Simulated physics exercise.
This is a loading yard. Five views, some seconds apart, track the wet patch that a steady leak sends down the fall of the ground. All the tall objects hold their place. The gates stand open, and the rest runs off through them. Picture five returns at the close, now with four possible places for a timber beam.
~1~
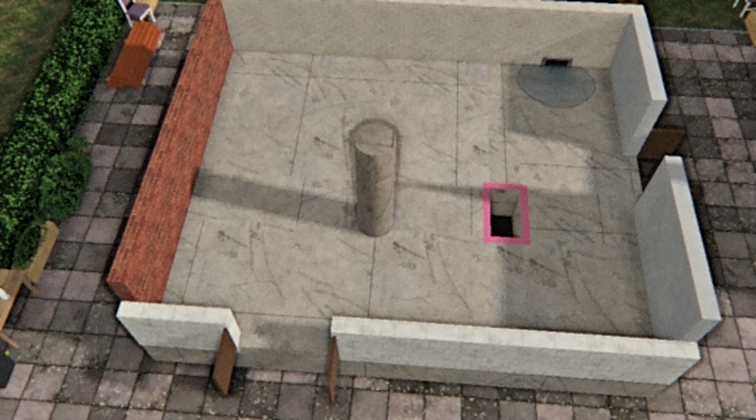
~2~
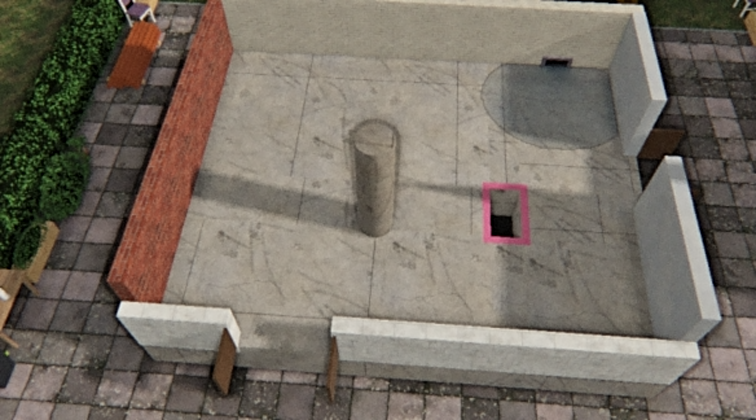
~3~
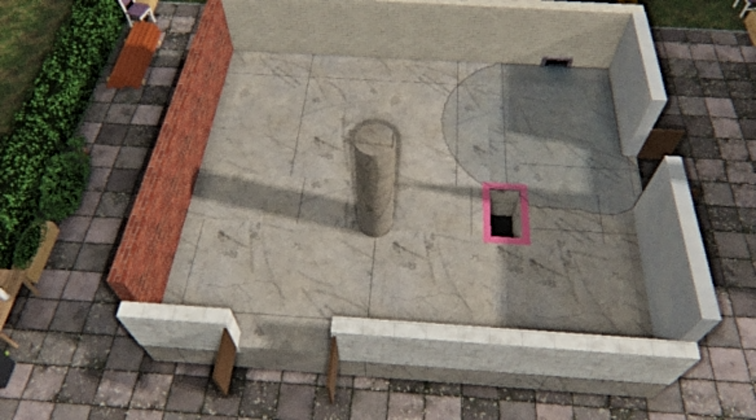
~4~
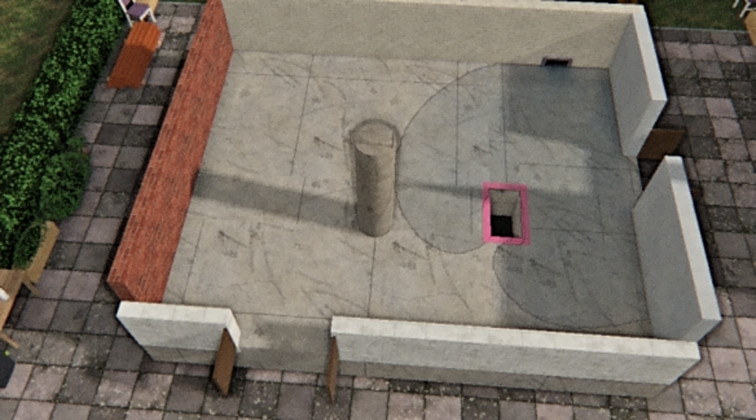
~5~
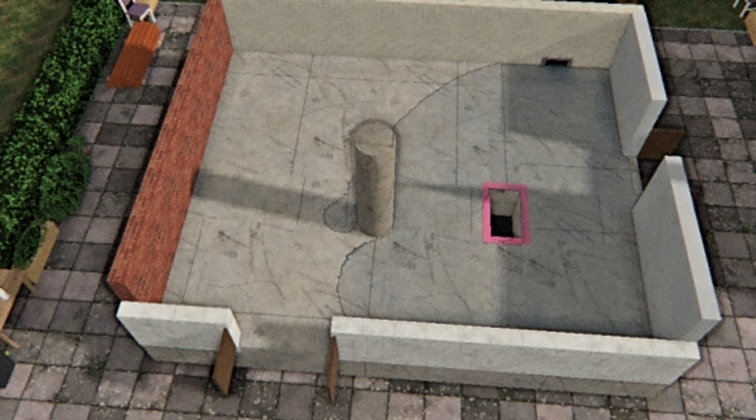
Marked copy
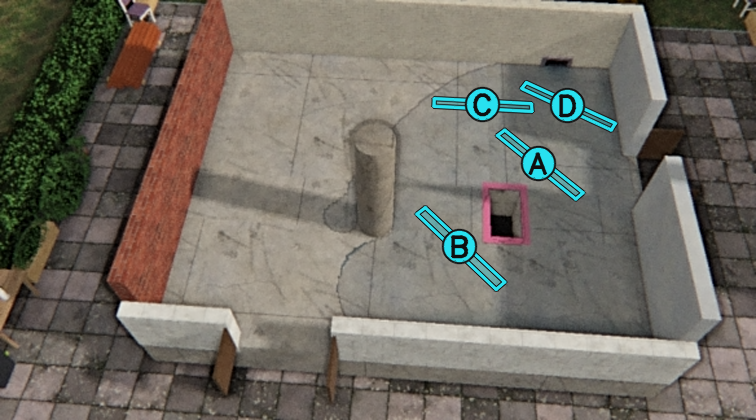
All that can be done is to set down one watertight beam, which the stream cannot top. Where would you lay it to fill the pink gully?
B beats the others.
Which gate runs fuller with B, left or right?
The left one.
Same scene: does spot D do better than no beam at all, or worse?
Spot D is worse.
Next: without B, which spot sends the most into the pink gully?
That is spot C.
On the marked copy, A from (501, 132) to (579, 195); B from (421, 210) to (500, 285); C from (434, 102) to (531, 107); D from (524, 85) to (613, 126).
With A, about 3 % of the stream goes into the pink gully, about 95 % out by the gates.
With B, about 28 % of the stream goes into the pink gully, about 70 % out by the gates.
With C, about 18 % of the stream goes into the pink gully, about 81 % out by the gates.
With D, about 6 % of the stream goes into the pink gully, about 92 % out by the gates.
